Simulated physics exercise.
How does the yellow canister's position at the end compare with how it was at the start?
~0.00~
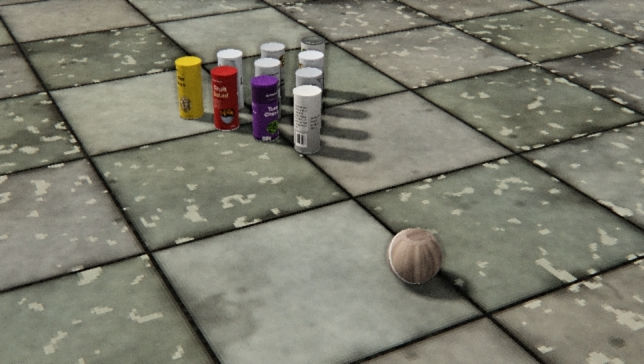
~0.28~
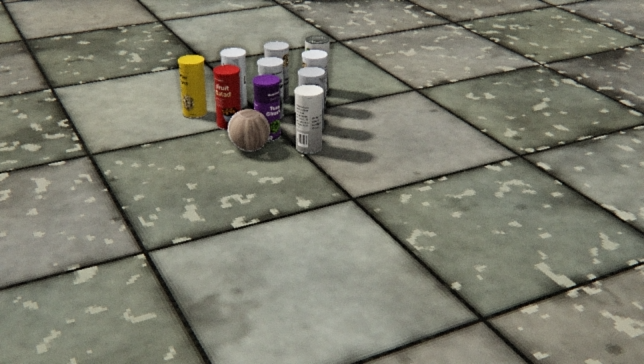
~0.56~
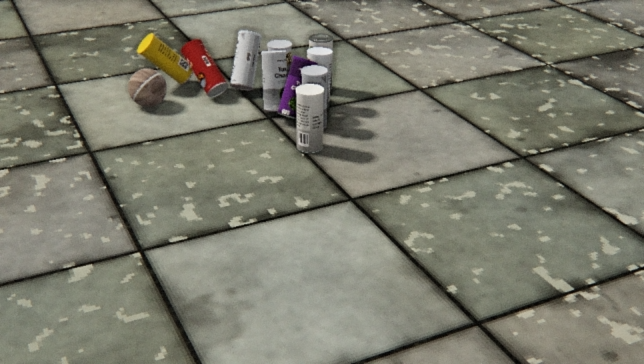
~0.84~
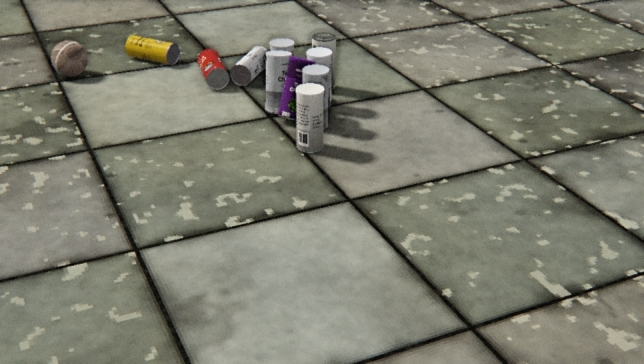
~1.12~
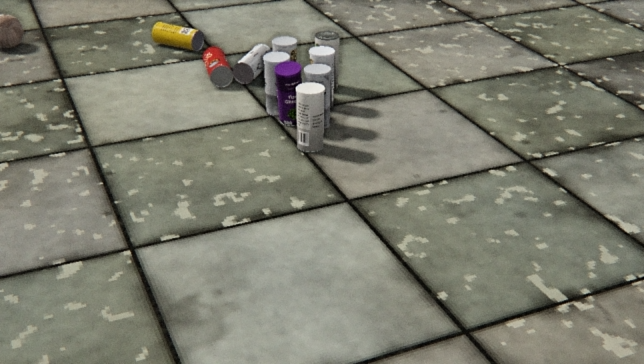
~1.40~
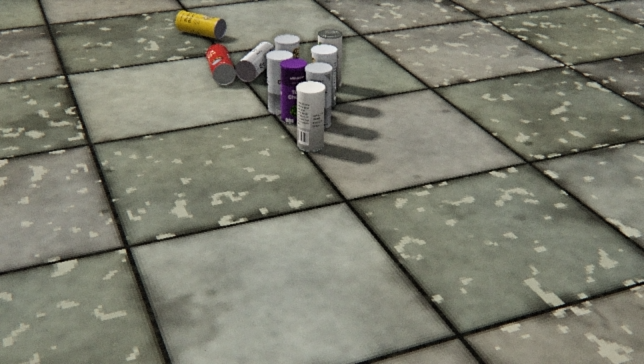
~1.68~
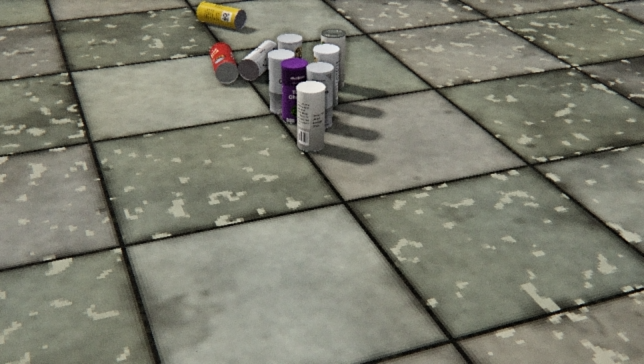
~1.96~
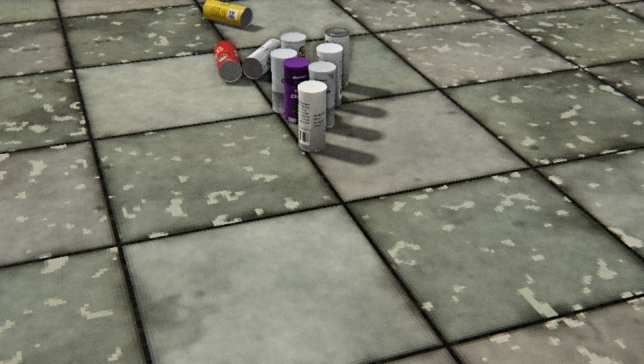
It stands upright in the wedge at the start, but by the end it is lying on its side behind the group, near the top edge of the view.
